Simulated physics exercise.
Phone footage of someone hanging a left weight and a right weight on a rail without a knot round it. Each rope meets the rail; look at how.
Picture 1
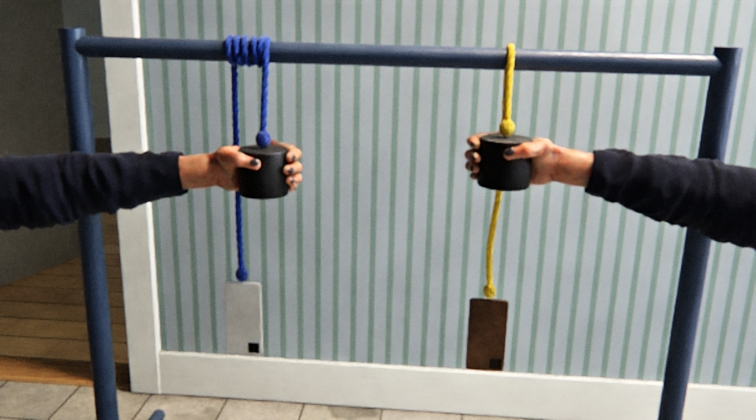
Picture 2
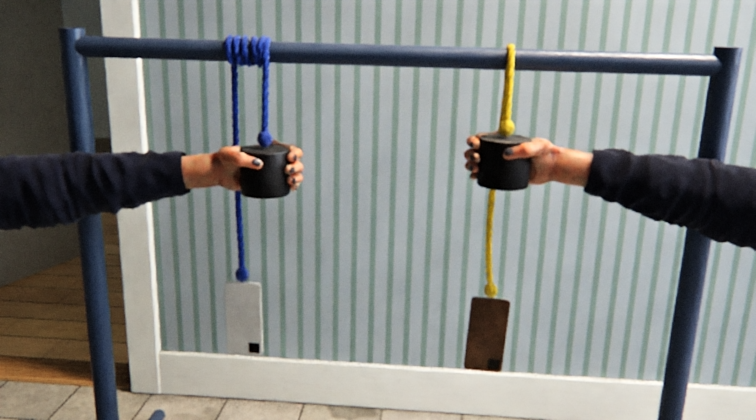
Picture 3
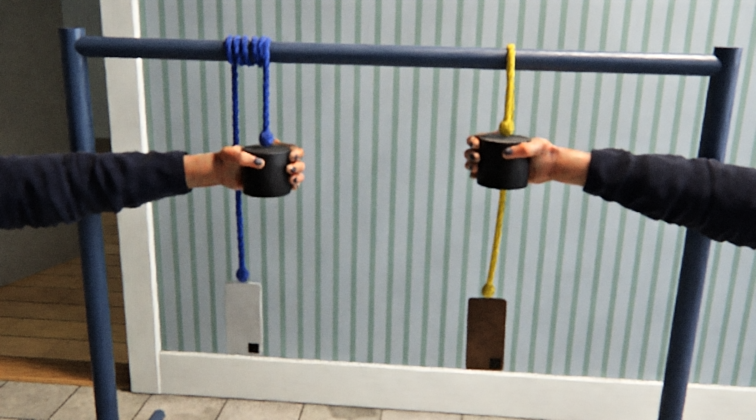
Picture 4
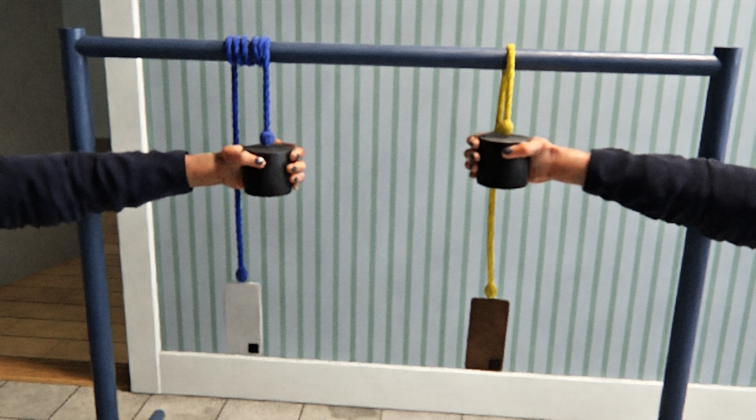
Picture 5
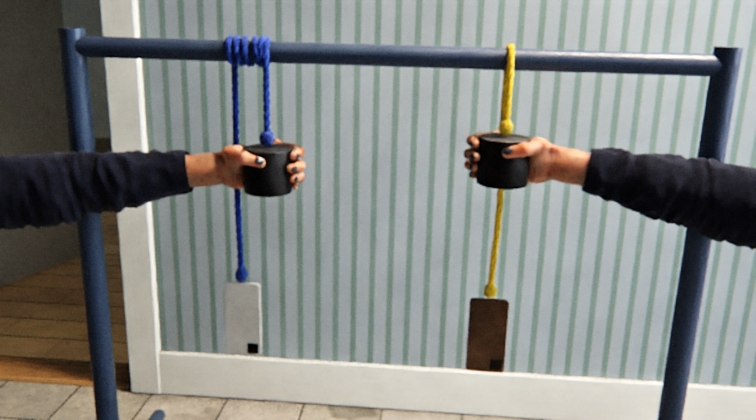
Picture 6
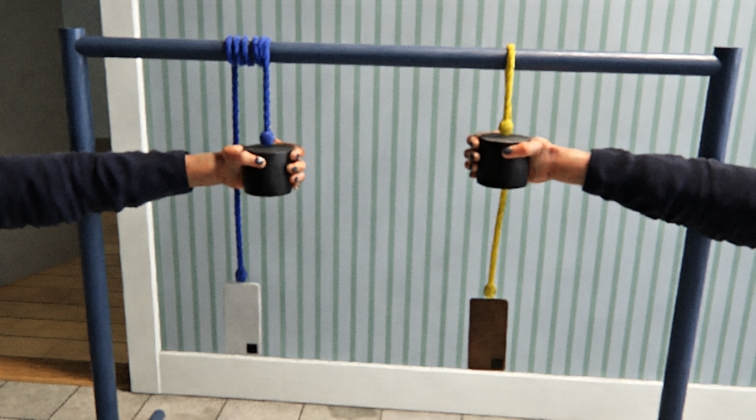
Two hands barely move, holding black cylinders on blue and yellow ropes over a rail.
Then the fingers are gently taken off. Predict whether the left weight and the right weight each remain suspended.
The left weight remains suspended. The right weight does not remain suspended.
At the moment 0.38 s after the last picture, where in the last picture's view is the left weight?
At that moment it is around pixel (258, 122).
Then, 0.38 s after the last picture, left weight hanging near (258, 122); right weight dropping near (494, 279).
Then, 0.78 s after the last picture, left weight hanging near (263, 151); right weight on the floor.
At rest, left weight hanging near (262, 152); right weight on the floor. The left weight keeps its height and the right weight runs down to the floor.
